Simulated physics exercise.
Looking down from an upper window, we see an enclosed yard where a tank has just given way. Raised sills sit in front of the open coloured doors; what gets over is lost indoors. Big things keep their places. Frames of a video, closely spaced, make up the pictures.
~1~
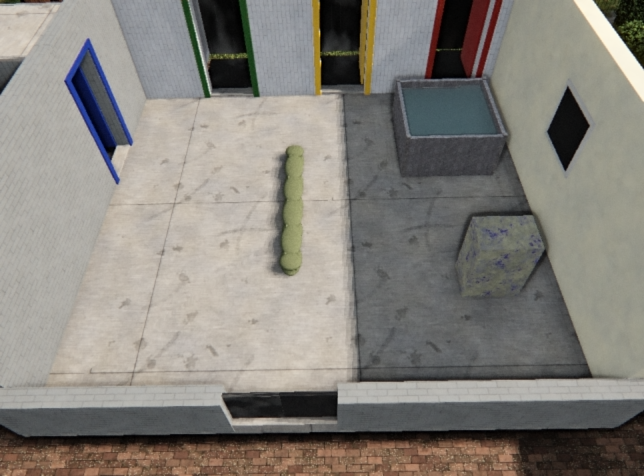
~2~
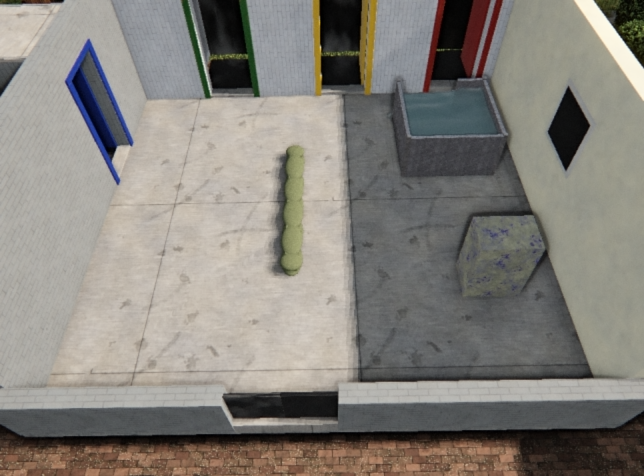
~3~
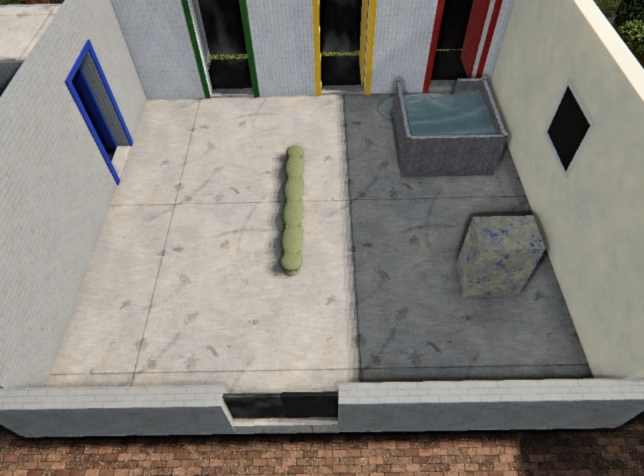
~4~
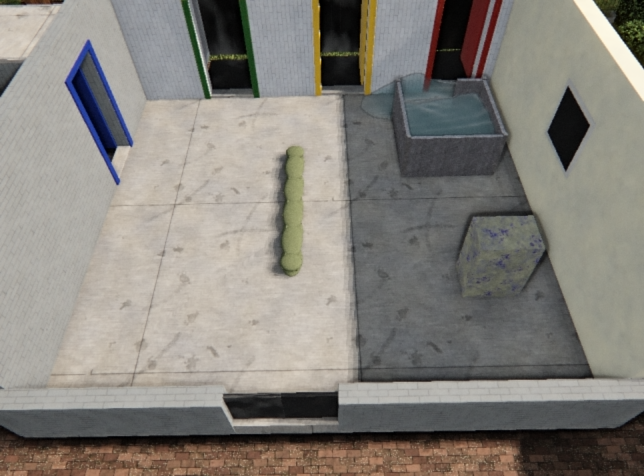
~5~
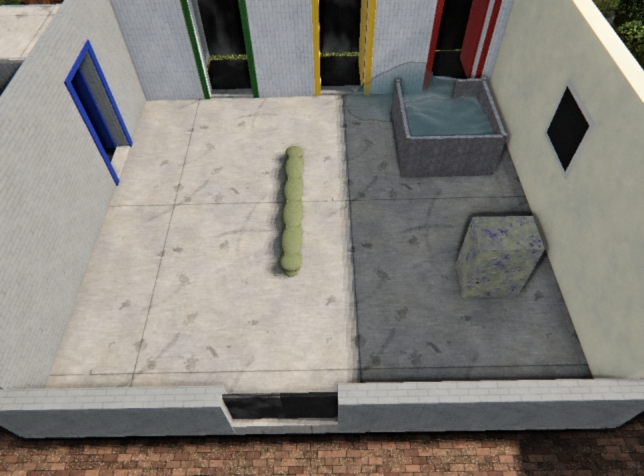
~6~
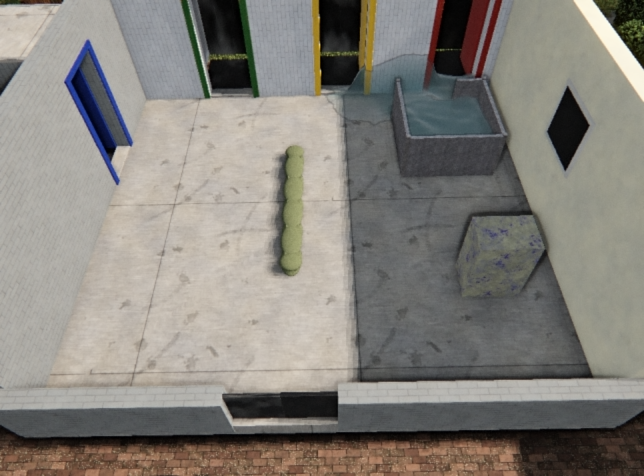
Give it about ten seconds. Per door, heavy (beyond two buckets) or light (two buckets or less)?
In order: Red door: Over two buckets, yellow door: Over two buckets, blue door: Over two buckets, green door: Two buckets or fewer.
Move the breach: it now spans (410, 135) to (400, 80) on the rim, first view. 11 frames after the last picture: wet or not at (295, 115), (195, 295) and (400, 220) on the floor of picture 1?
Going in your order, I'd say drenched, then still bare, then still bare.
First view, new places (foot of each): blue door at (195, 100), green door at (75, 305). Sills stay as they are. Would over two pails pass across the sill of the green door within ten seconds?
For the green door, it remains below.
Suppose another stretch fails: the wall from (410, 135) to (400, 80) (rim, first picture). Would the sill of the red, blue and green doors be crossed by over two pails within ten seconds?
Red: Falls short; blue: Exceeds the limit; green: Exceeds the limit.
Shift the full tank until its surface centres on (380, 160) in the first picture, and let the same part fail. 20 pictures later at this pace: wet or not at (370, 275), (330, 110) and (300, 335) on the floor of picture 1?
Taking the three spots in that order, I'd say spared, then drenched, then spared.
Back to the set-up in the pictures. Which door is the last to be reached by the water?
The door marked blue.
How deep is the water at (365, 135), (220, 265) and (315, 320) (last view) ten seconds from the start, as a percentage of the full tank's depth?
Respectively 2, 4 and 4 per cent.
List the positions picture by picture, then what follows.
The first frame shows still water in the water tank at (448, 110).
In the second frame, water pours out on the water tank's far side and has run to a hidden place.
In the third frame, the front is at a hidden place, out from the gap on the water tank's far side.
In the fourth frame, the front is at (369, 94), out from the gap on the water tank's far side.
In the fifth frame, water pours out on the water tank's far side and has run to (348, 95).
In the sixth frame, the front is at (328, 95), out from the gap on the water tank's far side.
A moment on, water covers 15 % of the floor; the red door far over two buckets in, the yellow door under two buckets in, the blue door not reached, the green door not reached.
Next, water covers 30 % of the floor; the red door far over two buckets in, the yellow door over two buckets in, the blue door not reached, the green door wet at the sill, nothing in.
Then, water covers 40 % of the floor; the red door far over two buckets in, the yellow door over two buckets in, the blue door over two buckets in, the green door wet at the sill, nothing in.
Later, water covers 65 % of the floor; the red door far over two buckets in, the yellow door over two buckets in, the blue door far over two buckets in, the green door wet at the sill, nothing in.
In the end, water covers 85 % of the floor; the red door far over two buckets in, the yellow door over two buckets in, the blue door far over two buckets in, the green door wet at the sill, nothing in.
